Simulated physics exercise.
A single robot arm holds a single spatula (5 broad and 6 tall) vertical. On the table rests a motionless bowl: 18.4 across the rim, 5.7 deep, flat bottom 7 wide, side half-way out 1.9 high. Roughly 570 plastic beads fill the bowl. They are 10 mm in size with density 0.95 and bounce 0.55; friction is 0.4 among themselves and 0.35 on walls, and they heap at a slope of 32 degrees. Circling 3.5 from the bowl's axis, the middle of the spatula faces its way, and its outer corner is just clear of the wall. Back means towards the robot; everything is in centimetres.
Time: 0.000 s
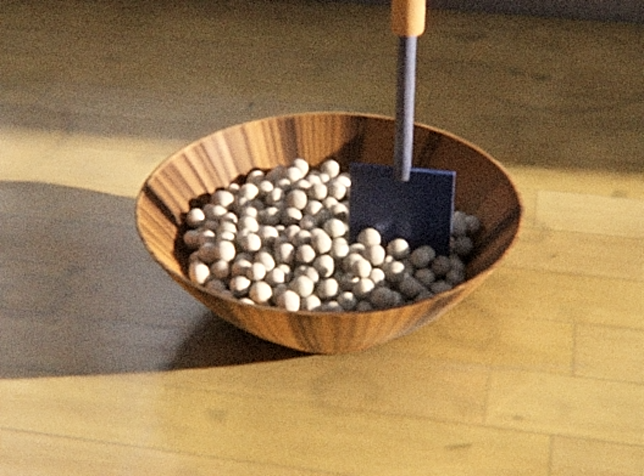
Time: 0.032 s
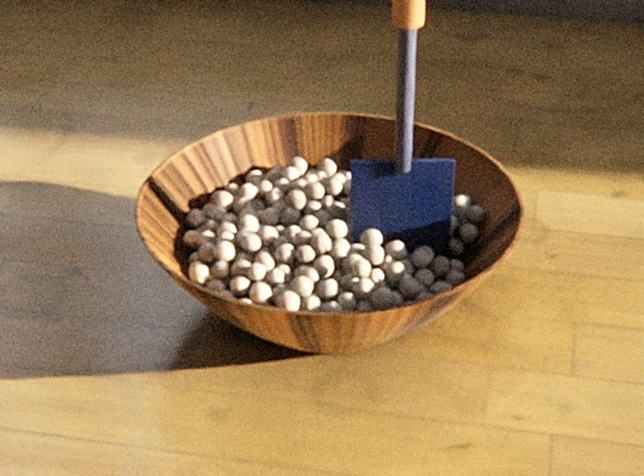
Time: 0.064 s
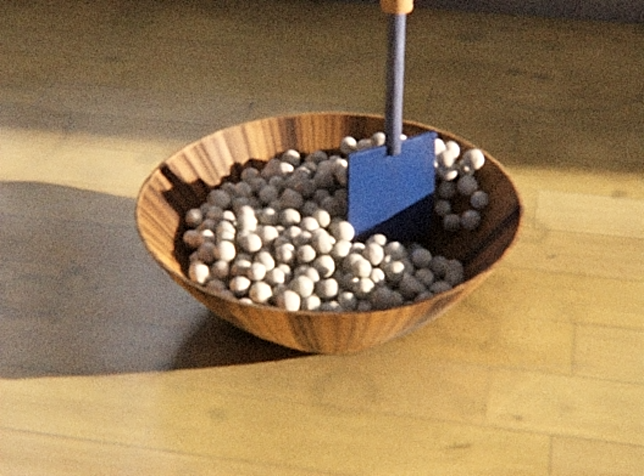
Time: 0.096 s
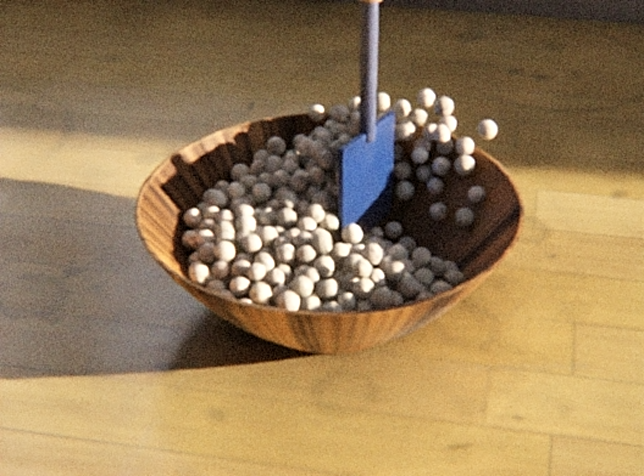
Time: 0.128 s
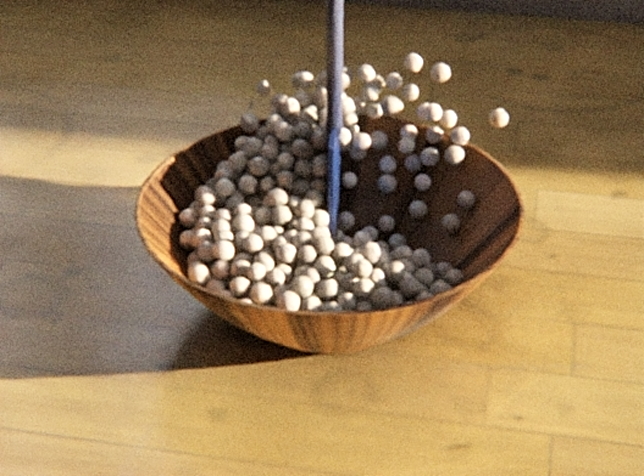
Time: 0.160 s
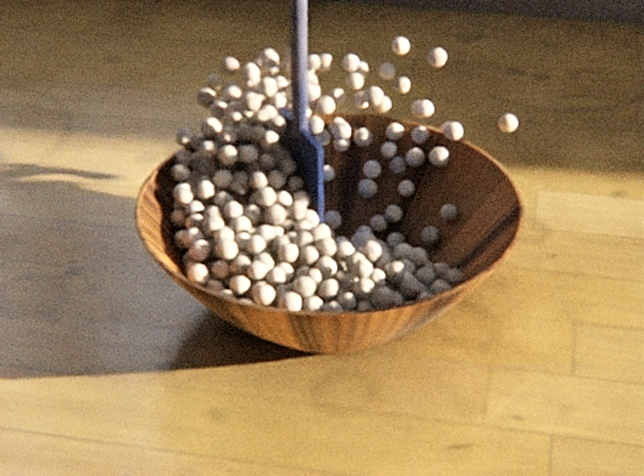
The footage shows a blue spatula standing in a striped wooden bowl of pale beads, then sweeping leftward around the inside while turning edge-on, pushing the beads into a heap and flinging some into the air above the rim.
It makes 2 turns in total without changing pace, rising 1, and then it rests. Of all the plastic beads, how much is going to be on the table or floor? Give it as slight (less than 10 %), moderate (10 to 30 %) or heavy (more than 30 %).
It is heavy.
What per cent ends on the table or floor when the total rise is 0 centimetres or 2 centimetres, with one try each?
Roughly 55 and 40 per cent.
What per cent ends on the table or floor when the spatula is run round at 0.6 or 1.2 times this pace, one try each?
20 % and 50 %.
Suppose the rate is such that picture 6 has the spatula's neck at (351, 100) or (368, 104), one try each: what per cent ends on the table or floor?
Near 25 per cent for the first, near 15 per cent for the second.
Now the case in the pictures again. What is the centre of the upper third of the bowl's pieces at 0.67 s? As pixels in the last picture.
Top-third centre at approx. (266, 238).
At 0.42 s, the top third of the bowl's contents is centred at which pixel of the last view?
I'd point to somewhere close to (452, 218).
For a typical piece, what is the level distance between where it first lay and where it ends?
Reading: Around 10 cm.
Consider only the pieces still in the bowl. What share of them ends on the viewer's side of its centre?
Close to 50 in a hundred.
After 0.42 s, 356° round, highest piece 9 above the table; 379 in the bowl, 151 on the table or floor, 40 in flight or on the tool.
After 0.67 s, 227° round, highest piece 7 above the table; 325 in the bowl, 233 on the table or floor, 12 in flight or on the tool.
After 1.00 s, 0° round, highest piece 5 above the table; 318 in the bowl, 252 on the table or floor.
After 1.70 s, 0° round, highest piece 5 above the table; 318 in the bowl, 252 on the table or floor.
At rest, 318 in the bowl, 252 on the table or floor. That is 44 % on the table or floor.
